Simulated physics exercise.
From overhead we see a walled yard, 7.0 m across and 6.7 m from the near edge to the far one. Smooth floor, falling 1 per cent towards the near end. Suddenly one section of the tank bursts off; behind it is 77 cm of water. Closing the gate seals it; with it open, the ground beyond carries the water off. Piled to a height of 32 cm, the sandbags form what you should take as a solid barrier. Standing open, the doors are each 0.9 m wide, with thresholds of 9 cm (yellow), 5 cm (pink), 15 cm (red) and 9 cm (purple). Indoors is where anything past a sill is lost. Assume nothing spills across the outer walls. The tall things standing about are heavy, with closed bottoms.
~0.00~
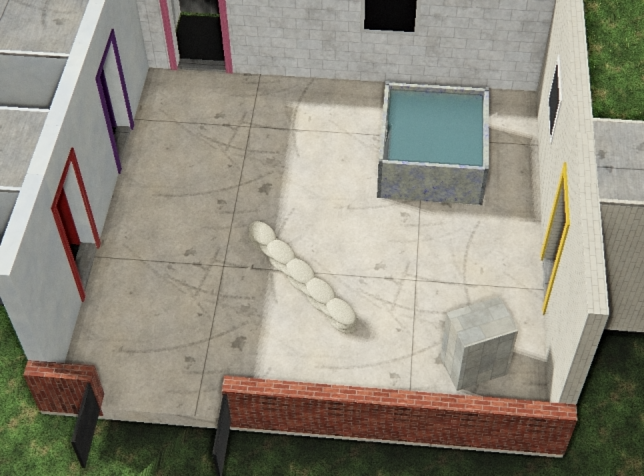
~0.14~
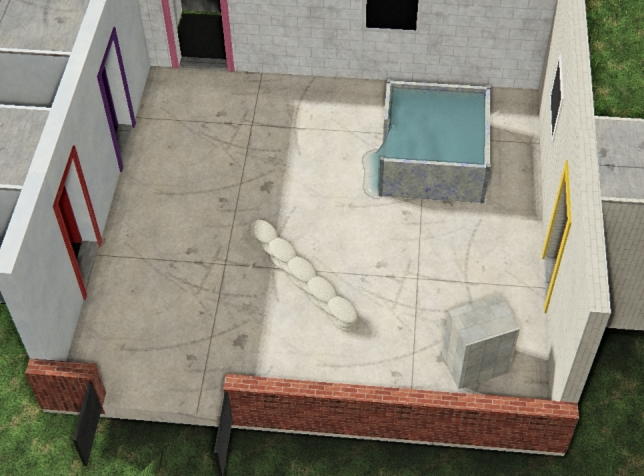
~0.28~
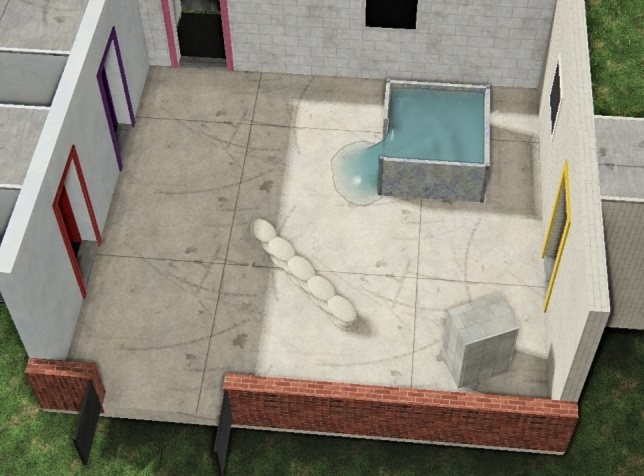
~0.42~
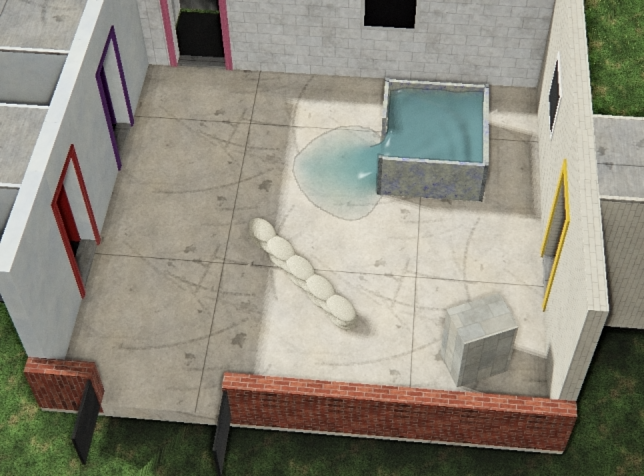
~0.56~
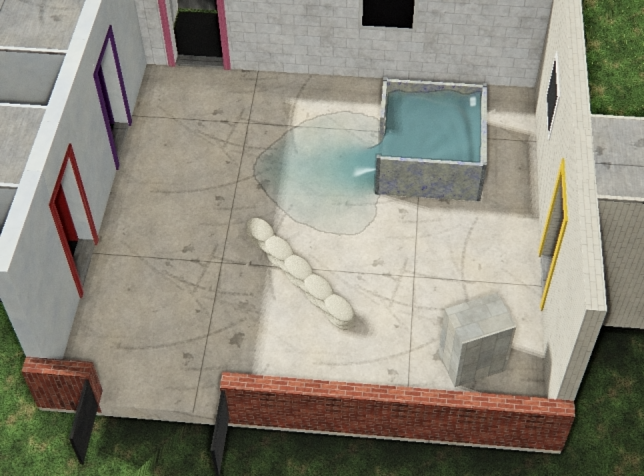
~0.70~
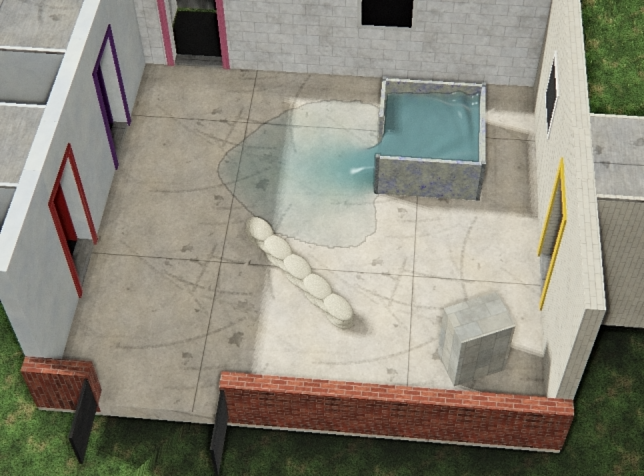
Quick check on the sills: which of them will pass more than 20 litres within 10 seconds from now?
Sill check: Yellow door passes less or equal; pink door passes more; red door passes less or equal; purple door passes more.
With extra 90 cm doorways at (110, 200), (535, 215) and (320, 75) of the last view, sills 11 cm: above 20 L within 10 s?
In sequence the answers are more than that, less than that and less than that.
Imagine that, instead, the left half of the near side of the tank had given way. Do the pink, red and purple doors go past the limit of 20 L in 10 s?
Then it goes pink fine, red fine, purple fine.
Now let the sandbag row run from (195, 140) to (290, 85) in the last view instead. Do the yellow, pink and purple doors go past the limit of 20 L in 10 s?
Moved that way: Yellow holds, pink holds, purple breaches it.
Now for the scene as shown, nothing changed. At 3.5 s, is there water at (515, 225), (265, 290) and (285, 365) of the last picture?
Untouched, untouched, untouched.
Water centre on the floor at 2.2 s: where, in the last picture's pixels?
I'd put it close to (320, 167).
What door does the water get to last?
Looks like the yellow door.
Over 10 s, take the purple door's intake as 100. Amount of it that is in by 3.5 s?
75 percent or so by then.
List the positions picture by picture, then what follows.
In the first frame, the tank at (435, 128) is whole and still, 77 cm deep.
In the second frame, the front is at (375, 153), 0.5 m from the gap at (385, 164); 0.2 m2 of floor is under water; 77 cm left at the back of the tank.
In the third frame, water pours out at (384, 163) and has run 0.8 m, to (338, 158); typically 10 cm deep outside, 77 cm at the tank's back.
In the fourth frame, the front is at (301, 157), 1.4 m from the gap at (383, 164); 2.0 m2 of floor is under water; 70 cm left at the back of the tank.
In the fifth frame, the front is at (260, 176), 2.0 m from the gap at (381, 163); 3.6 m2 of floor is under water; 64 cm left at the back of the tank.
In the sixth frame, the front is at (224, 173), 2.6 m from the gap at (380, 162); 5.3 m2 of floor is under water; 66 cm left at the back of the tank.
After 1.4 s water covers 30 % of the floor and is deepest (32 cm) near (364, 177); yellow door not reached, pink door not reached, red door not reached, purple door 11 cm at the sill, 0 L in.
After 2.2 s water covers 40 % of the floor and is deepest (28 cm) near (103, 219); yellow door not reached, pink door 8 cm at the sill, 0 L in, red door 17 cm at the sill, 1 L in, purple door 21 cm at the sill, 30 L in.
After 3.5 s water covers 50 % of the floor and is deepest (20 cm) near (269, 231); yellow door not reached, pink door 10 cm at the sill, 10 L in, red door 10 cm at the sill, 4 L in, purple door 15 cm at the sill, 80 L in.
After 6.0 s water covers 60 % of the floor and is deepest (14 cm) near (56, 385); yellow door 3 cm at the sill, 0 L in, pink door 8 cm at the sill, 36 L in, red door 8 cm at the sill, 4 L in, purple door 8 cm at the sill, 104 L in.
After 10.0 s water covers 80 % of the floor and is deepest (8 cm) near (56, 385); yellow door 2 cm at the sill, 0 L in, pink door 3 cm at the sill, 42 L in, red door 4 cm at the sill, 4 L in, purple door 5 cm at the sill, 104 L in.
